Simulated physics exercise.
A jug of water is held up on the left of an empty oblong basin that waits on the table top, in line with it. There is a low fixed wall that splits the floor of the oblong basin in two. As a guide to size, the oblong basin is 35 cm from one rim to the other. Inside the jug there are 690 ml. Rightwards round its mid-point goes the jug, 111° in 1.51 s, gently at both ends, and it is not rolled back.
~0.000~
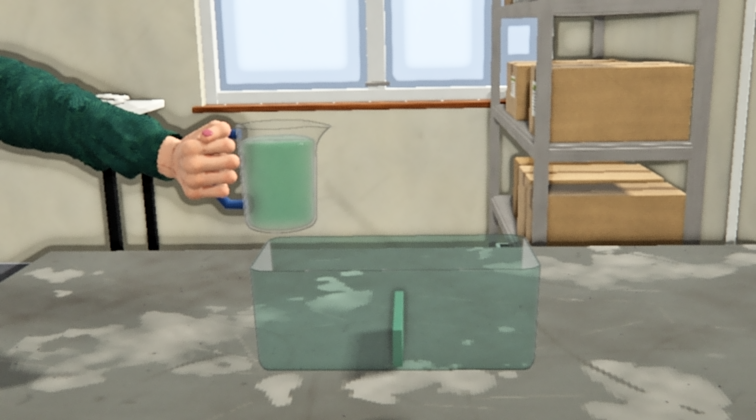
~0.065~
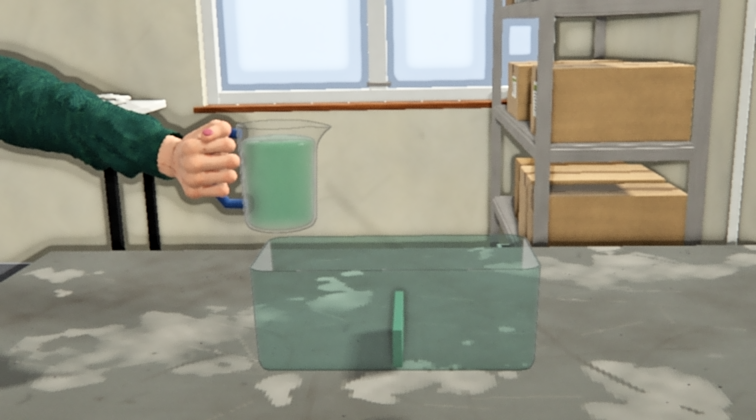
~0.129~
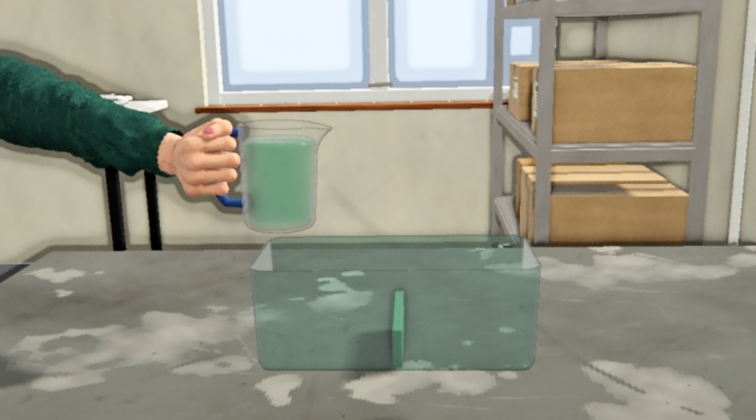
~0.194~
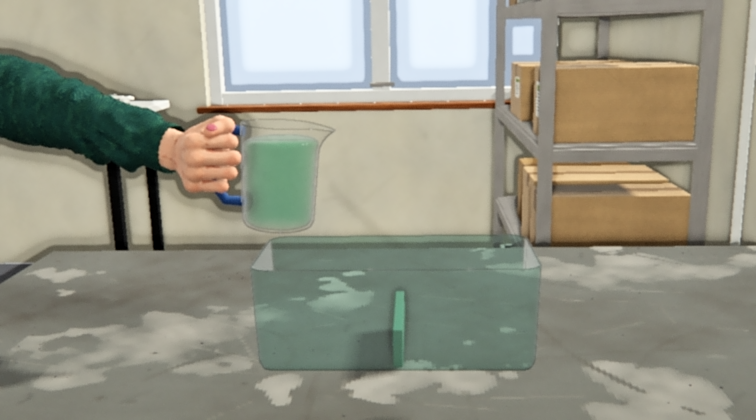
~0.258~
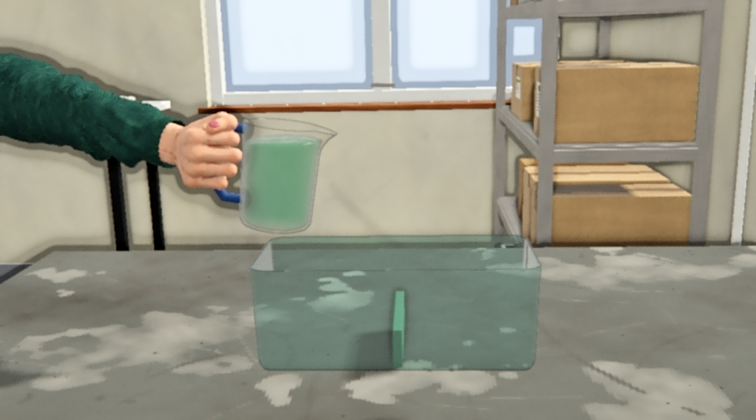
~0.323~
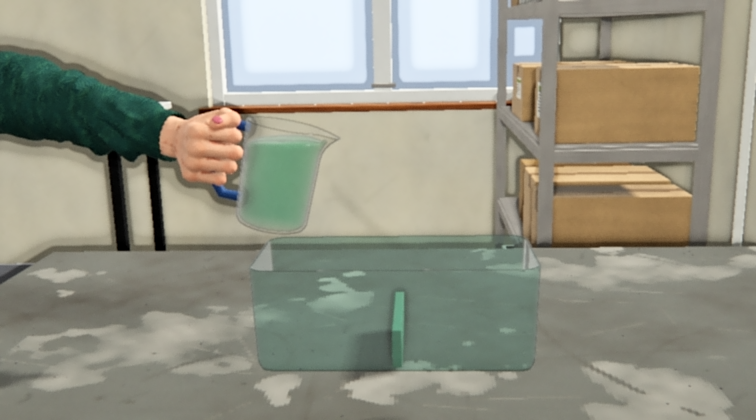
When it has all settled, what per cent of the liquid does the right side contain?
The right side contains about 32 per cent.
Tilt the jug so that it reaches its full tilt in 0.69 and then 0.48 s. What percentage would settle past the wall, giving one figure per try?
I'd expect close to 15 per cent and then close to 10 per cent.
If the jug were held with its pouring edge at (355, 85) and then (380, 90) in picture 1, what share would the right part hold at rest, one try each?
I'd expect close to 85 per cent and then close to 95 per cent.
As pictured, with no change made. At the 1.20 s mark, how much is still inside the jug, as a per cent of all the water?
Close to 26 percent of the total.
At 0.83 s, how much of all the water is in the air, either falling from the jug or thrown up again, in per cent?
My guess is roughly 10 %.
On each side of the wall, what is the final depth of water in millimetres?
Left about 18 mm, right about 10 mm.
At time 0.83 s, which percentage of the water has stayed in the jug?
Close to 82 percent of the liquid remains at that time.
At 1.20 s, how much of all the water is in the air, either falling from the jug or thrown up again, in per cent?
Roughly 12 per cent.
Then, 0.83 s in, the tilt is 64° and 81 per cent is still to pour, 2 is left of the wall and 6 right of it.
Then, 1.20 s in, the tilt is 100° and 27 per cent is still to pour, 33 is left of the wall and 29 right of it.
Then, 1.59 s in, the tilt is 111° and 1 per cent is still to pour, 66 is left of the wall and 32 right of it.
Then, 2.01 s in, the tilt is 111° and 0 per cent is still to pour, 67 is left of the wall and 32 right of it.
Finally, 67 per cent lies left of the wall, 32 right of it and 1 outside.
